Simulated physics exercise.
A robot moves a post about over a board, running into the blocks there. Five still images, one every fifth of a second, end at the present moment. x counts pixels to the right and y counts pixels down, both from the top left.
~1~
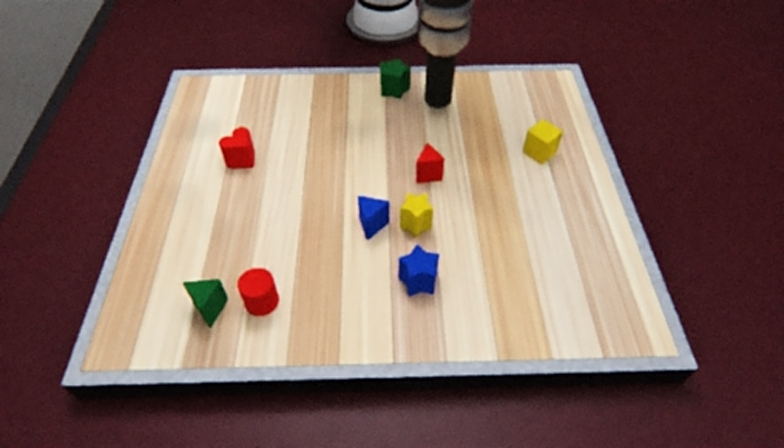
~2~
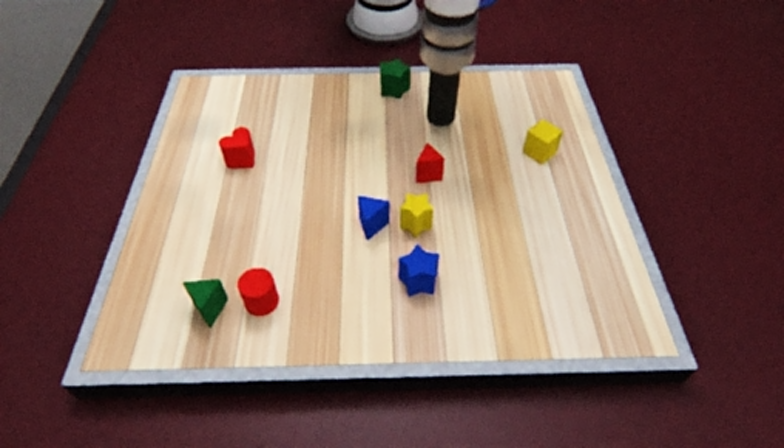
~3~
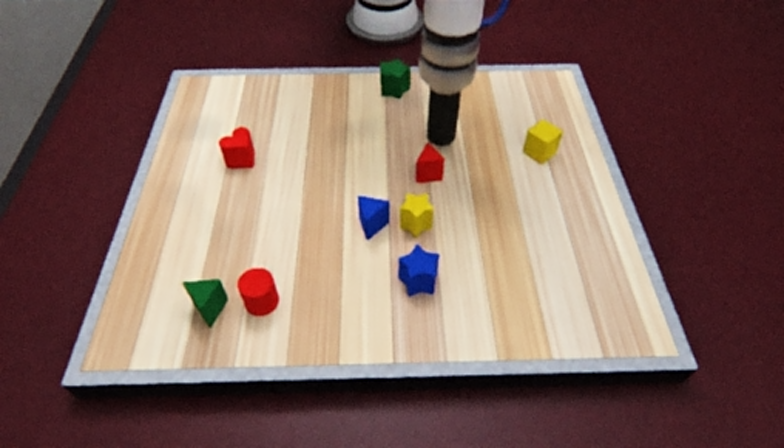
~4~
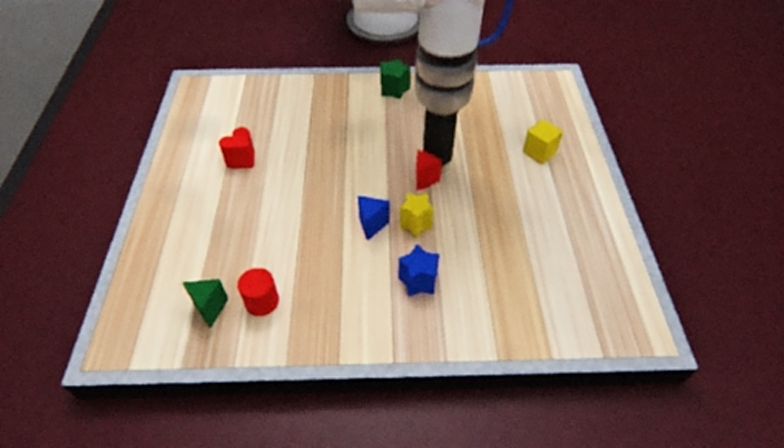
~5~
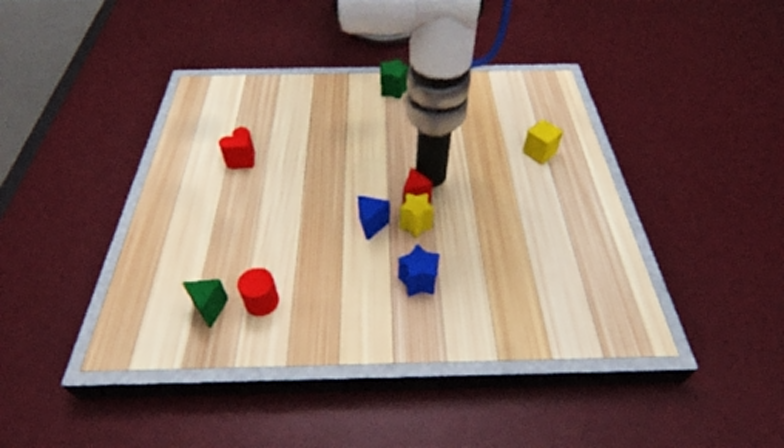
On a wooden board scattered with small red, blue, green and yellow blocks, a robot arm moves its dark post toward the viewer, then nudges the red triangular block a short way forward and left, up close behind the yellow star.
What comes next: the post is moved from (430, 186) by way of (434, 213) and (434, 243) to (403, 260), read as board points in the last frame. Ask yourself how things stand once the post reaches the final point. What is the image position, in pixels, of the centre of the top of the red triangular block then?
I predict (406, 190).
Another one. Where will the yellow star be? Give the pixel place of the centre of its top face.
Around pixel (373, 234).
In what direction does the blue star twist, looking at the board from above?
From overhead, anticlockwise.
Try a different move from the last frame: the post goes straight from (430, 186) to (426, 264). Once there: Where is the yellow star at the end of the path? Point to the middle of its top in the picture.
(396, 240)
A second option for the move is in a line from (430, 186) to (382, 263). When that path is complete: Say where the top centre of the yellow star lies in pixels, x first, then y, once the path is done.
So, by the moment the path ends, you'll find the top centre of the yellow star at (408, 257).
The first path, step by step. One third of the way, post (435, 204); red triangular block (406, 190), turned 20° clockwise; yellow star (413, 212).
Two thirds of the way, post (435, 234); red triangular block (406, 190), turned 20° clockwise; yellow star (405, 226), turned 75° clockwise.
At the end, post (403, 250); blue triangular block unmoved; red triangular block (406, 190), turned 20° clockwise; yellow star (373, 234), turned 100° clockwise; blue star (413, 266), turned 45° anticlockwise.
